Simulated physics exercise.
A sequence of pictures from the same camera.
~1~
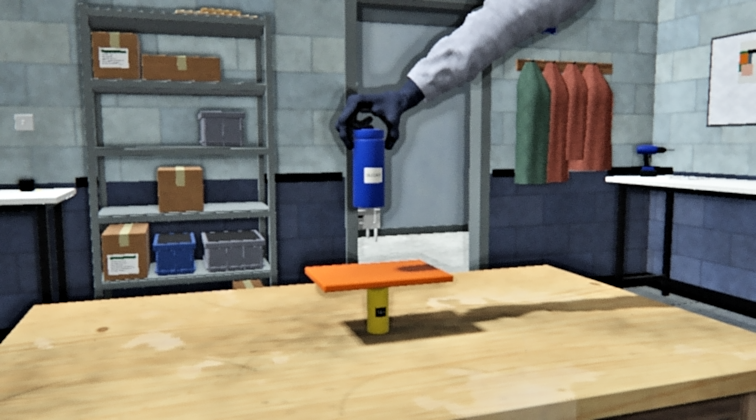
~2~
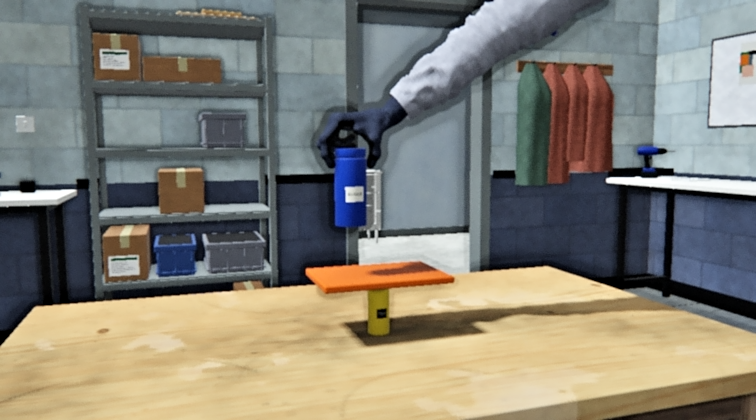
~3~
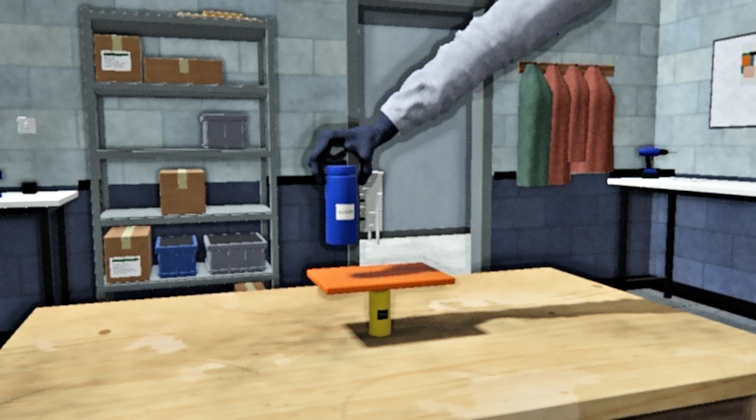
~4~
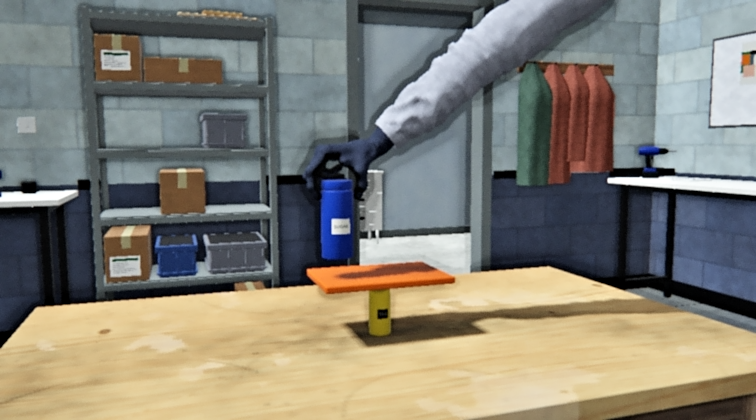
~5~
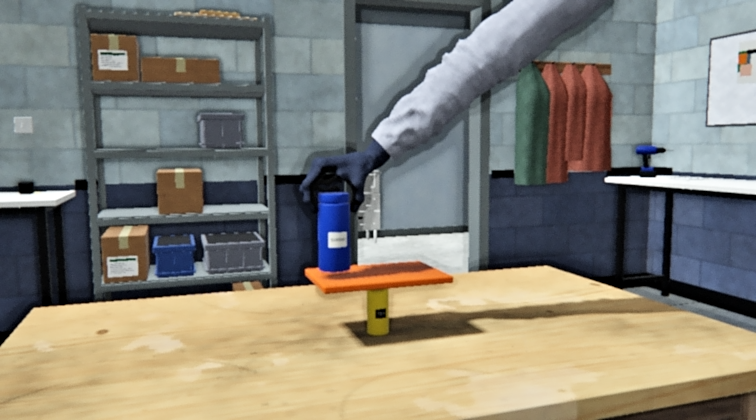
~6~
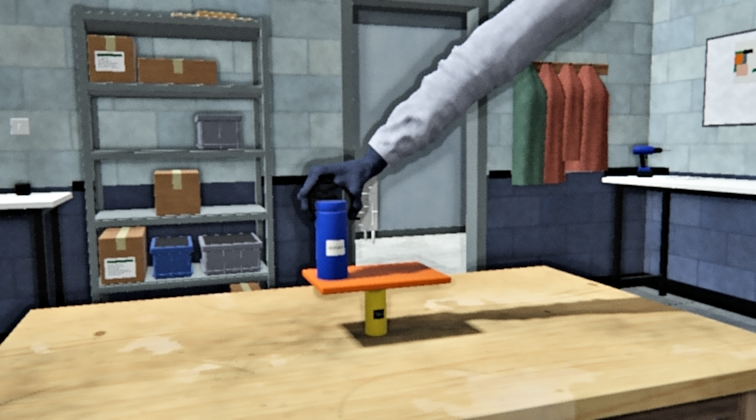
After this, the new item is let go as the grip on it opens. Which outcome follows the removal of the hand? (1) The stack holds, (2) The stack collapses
(2) The stack collapses.
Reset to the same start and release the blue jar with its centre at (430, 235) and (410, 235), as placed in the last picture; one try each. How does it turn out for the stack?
On the first try it falls down; on the second try it falls down.
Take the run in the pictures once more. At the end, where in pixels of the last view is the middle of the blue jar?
End position: Approximately (271, 333).
Then, 0.30 s past the last view, blue jar now fallen; orange lid rocked 46° from its first pose.
Then, 0.40 s past the last view, orange lid rocked 63° from its first pose.
Then, 0.60 s past the last view, orange lid now fallen; yellow shaker rocked 55° from its first pose.
Then, 0.70 s past the last view, yellow shaker now fallen.
Finally, fallen, blue jar, orange lid and yellow shaker. Final places as the last picture's camera would see them, blue jar near (271, 333). The stack gives way.
